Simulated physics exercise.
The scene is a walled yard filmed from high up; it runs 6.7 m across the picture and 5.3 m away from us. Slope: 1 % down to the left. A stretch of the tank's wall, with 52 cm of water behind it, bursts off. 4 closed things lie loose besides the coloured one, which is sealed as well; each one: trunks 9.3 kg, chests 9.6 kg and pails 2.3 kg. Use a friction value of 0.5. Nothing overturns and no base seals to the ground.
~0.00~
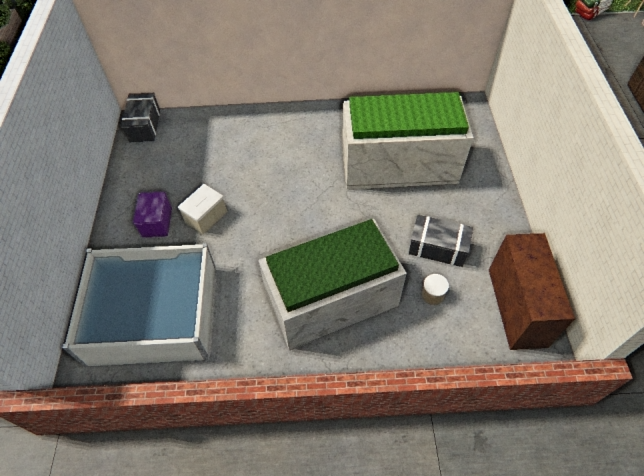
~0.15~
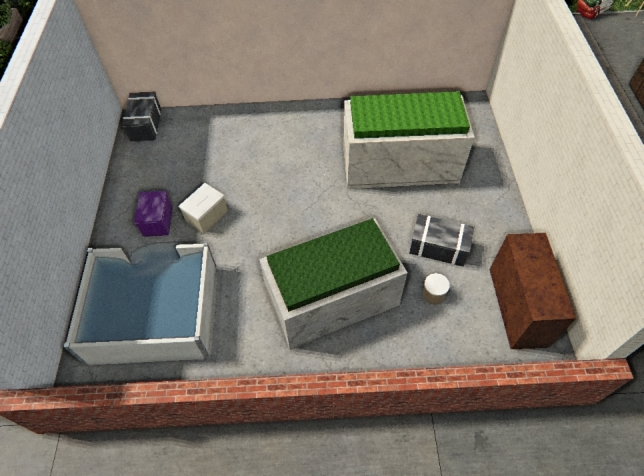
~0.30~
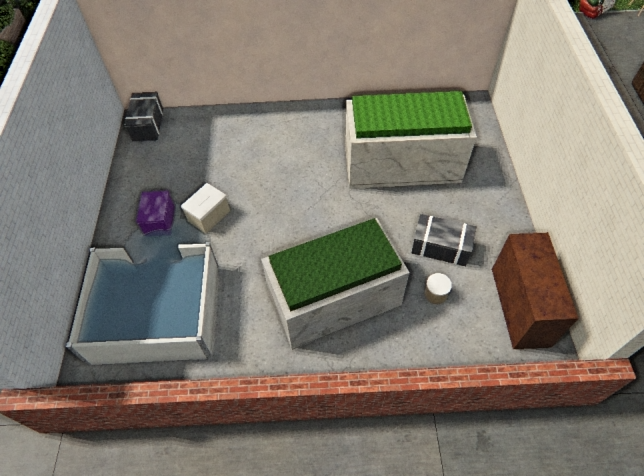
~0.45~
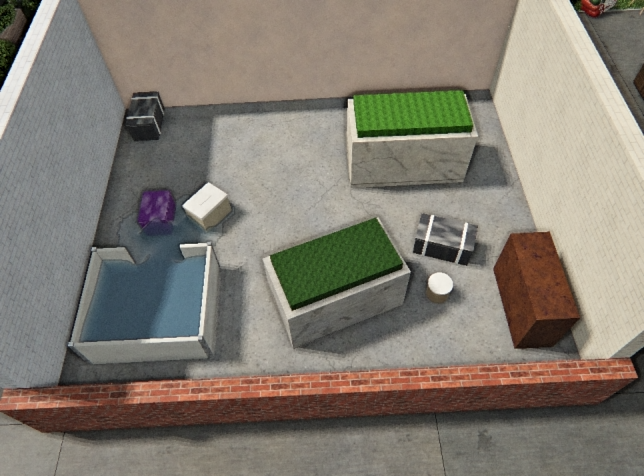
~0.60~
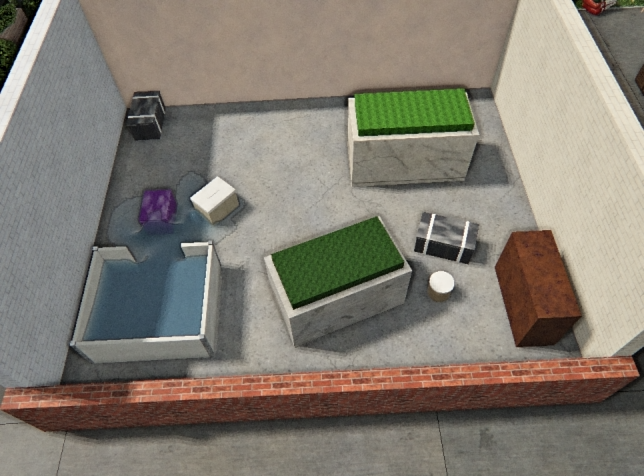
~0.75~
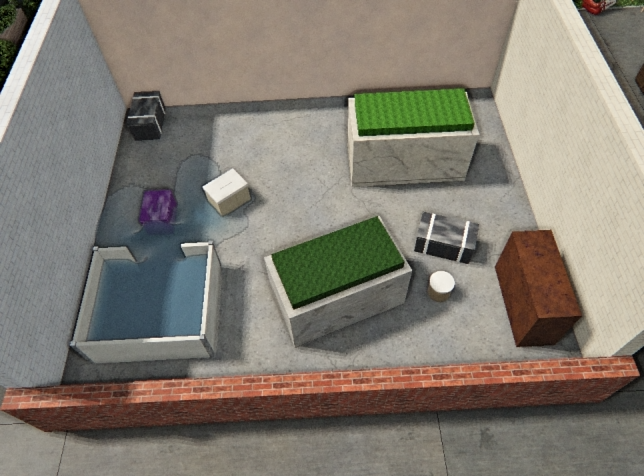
Walled yard with a water tank bursting open at the back, water spreading around a purple chest and nudging a white box.
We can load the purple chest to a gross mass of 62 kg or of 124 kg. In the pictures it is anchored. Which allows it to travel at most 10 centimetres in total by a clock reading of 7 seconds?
I'd wager only the heavier one passes.
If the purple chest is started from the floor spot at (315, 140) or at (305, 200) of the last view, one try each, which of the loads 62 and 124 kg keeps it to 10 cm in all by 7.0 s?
Taking the two tries in order, even the light one works and even the light one works.
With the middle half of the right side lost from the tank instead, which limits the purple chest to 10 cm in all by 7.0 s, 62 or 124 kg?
Well, in that case the light one does it.
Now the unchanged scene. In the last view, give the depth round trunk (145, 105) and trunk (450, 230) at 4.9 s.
Depth approx. 8 cm / 1 cm.
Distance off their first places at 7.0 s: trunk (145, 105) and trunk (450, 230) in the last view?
Net shift, one by one: 60 cm / 0 cm.
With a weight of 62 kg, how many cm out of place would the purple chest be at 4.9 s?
About 30 cm.
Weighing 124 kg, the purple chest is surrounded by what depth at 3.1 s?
6 cm, roughly.
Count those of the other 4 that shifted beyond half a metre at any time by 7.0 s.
2.
After 1.4 s the purple chest would be 29 cm from its start with 62 kg and 0 cm from its start with 124 kg; 10 cm of water round it then.
After 3.1 s the purple chest would be 32 cm from its start with 62 kg and 0 cm from its start with 124 kg; 6 cm of water round it then.
After 4.9 s the purple chest would be 32 cm from its start with 62 kg and 0 cm from its start with 124 kg; 4 cm of water round it then.
After 7.0 s the purple chest would be 32 cm from its start with 62 kg and 0 cm from its start with 124 kg; 4 cm of water round it then.
